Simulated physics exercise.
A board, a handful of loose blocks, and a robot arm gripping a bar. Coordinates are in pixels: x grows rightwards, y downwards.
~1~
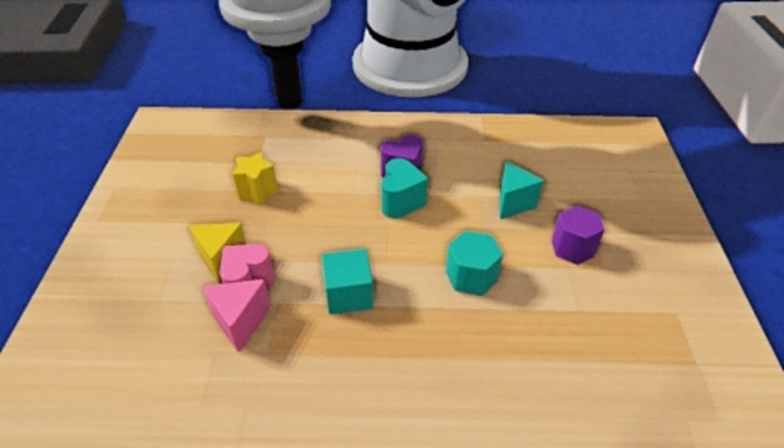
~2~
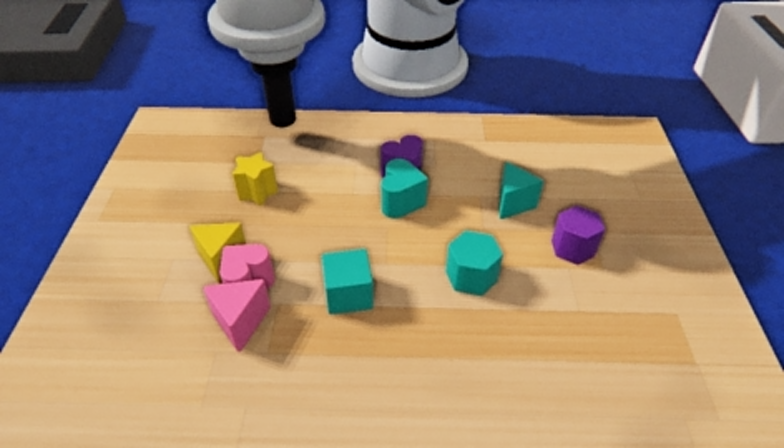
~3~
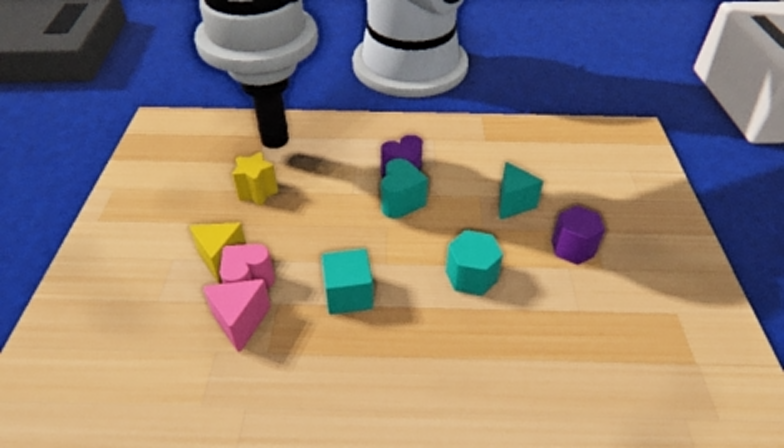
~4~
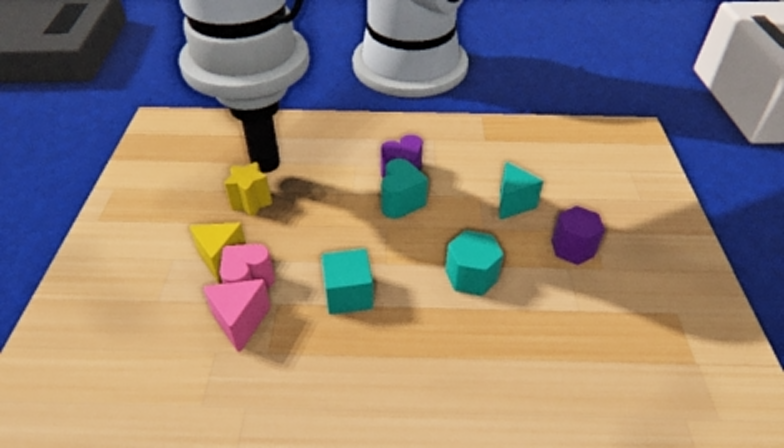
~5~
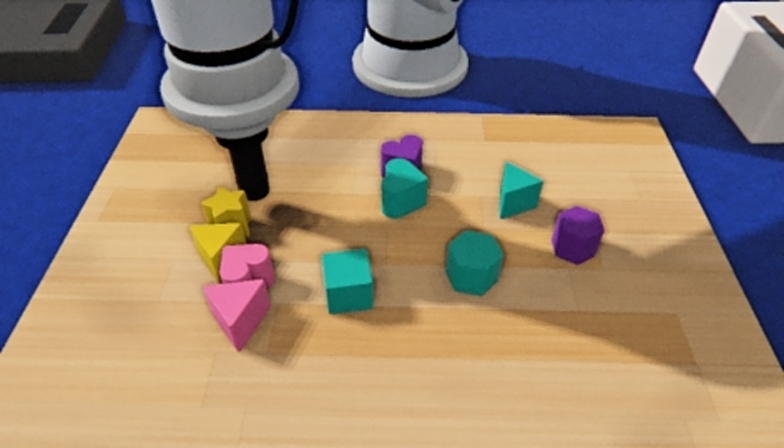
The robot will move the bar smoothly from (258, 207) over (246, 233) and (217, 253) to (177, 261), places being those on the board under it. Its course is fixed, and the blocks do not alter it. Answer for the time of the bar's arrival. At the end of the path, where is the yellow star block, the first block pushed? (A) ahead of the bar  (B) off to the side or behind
(A)
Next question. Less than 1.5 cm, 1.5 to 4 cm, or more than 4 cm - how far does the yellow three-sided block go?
Displaced 1.5 to 4 cm.
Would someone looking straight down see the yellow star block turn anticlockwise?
Going by the path, no.
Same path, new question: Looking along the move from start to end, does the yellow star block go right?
Answer: Yes.
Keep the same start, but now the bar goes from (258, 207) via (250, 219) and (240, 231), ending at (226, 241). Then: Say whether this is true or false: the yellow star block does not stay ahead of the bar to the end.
It is false.
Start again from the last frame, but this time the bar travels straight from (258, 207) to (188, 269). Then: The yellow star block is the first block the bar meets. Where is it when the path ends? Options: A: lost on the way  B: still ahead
The one that fits is B, still ahead.
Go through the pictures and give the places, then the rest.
In the first picture, lower end of the bar (290, 103), tops of blocks, yellow three-sided block (214, 235), yellow star block (252, 165), pink heart (241, 259).
In the second picture, bar (283, 121), blocks as before.
In the third picture, bar (275, 141), blocks as before.
In the fourth picture, bar (266, 165), yellow star block (245, 175).
In the fifth picture, bar (255, 192), yellow three-sided block (214, 235), yellow star block (225, 200), pink heart (241, 259).
What follows on the original path. One third of the way, bar (242, 218); yellow three-sided block (206, 245); yellow star block (207, 216), turned 50° clockwise.
Two thirds of the way, bar (212, 238); yellow three-sided block (203, 251); yellow star block (175, 226), turned 80° clockwise.
At the end, bar (171, 246); yellow three-sided block (201, 252); yellow star block (134, 230), turned 85° clockwise; pink heart not moved.
